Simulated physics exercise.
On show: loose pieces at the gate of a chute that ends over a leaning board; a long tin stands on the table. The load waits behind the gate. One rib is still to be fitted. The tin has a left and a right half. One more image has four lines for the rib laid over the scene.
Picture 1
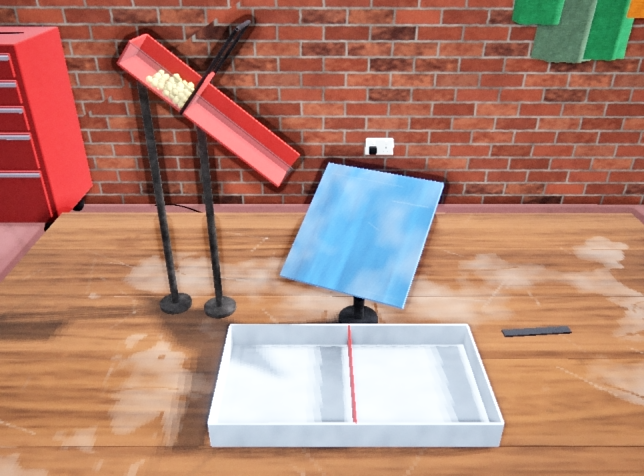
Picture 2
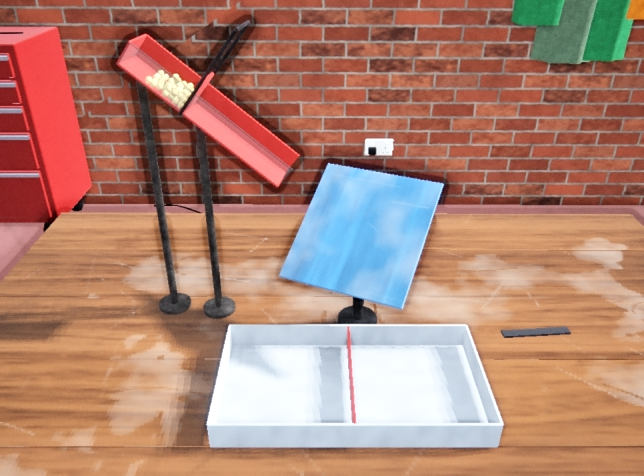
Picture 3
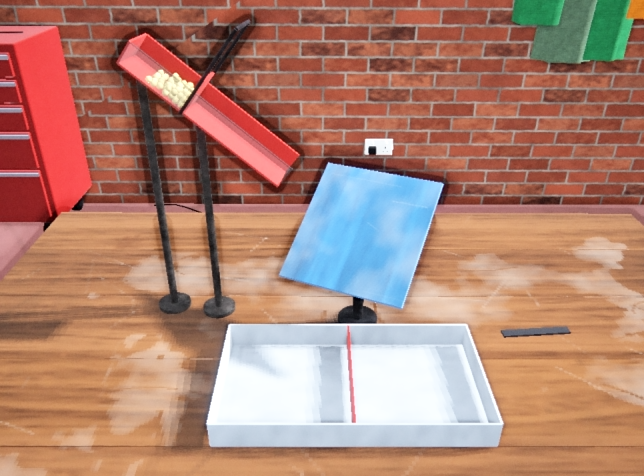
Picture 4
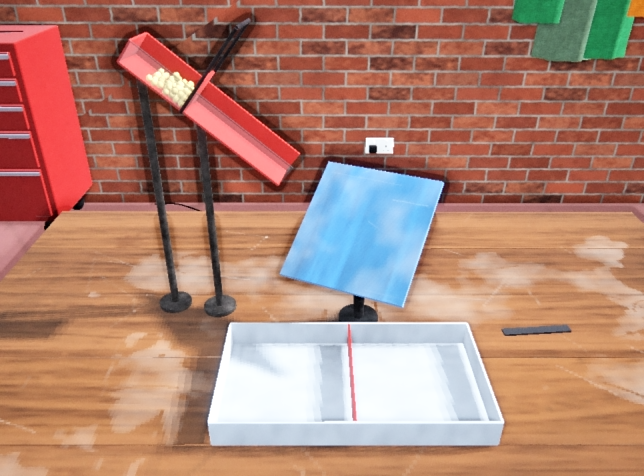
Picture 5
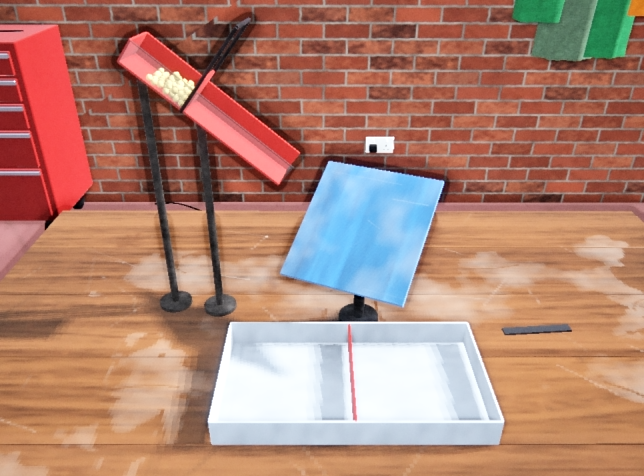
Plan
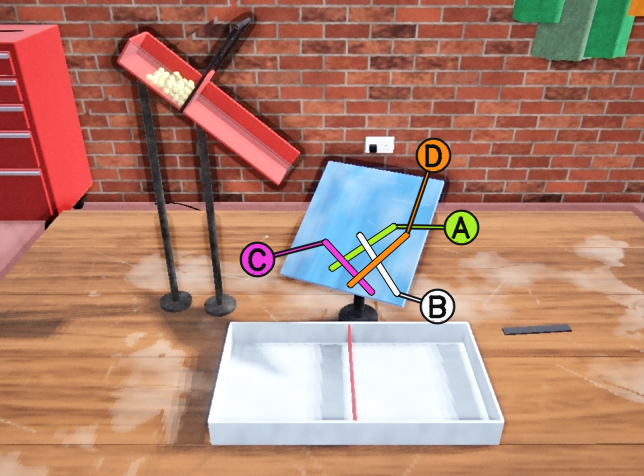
Pale soya beans sit in a small heap behind the shut gate of a sloping red chute on two black stands, and they stay still throughout. Below, a tilted blue board and a long white tin with a red-edged middle wall also remain in place on the wooden table.
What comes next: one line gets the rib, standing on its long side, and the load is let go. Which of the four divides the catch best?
B works best here.
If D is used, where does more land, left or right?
Left.
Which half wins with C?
Right.
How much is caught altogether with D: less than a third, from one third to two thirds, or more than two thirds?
It is more than two thirds.
On the marked copy, line A from (394, 226) to (332, 268); line B from (359, 235) to (397, 293); line C from (325, 242) to (371, 292); line D from (406, 235) to (350, 284).
With A, of what is caught, nearly all in the left half, a stray few in the right.
With B, of what is caught, about a third in the left half, about two thirds in the right.
With C, of what is caught, a small part in the left half, nearly all in the right.
With D, of what is caught, most in the left half, a small part in the right.
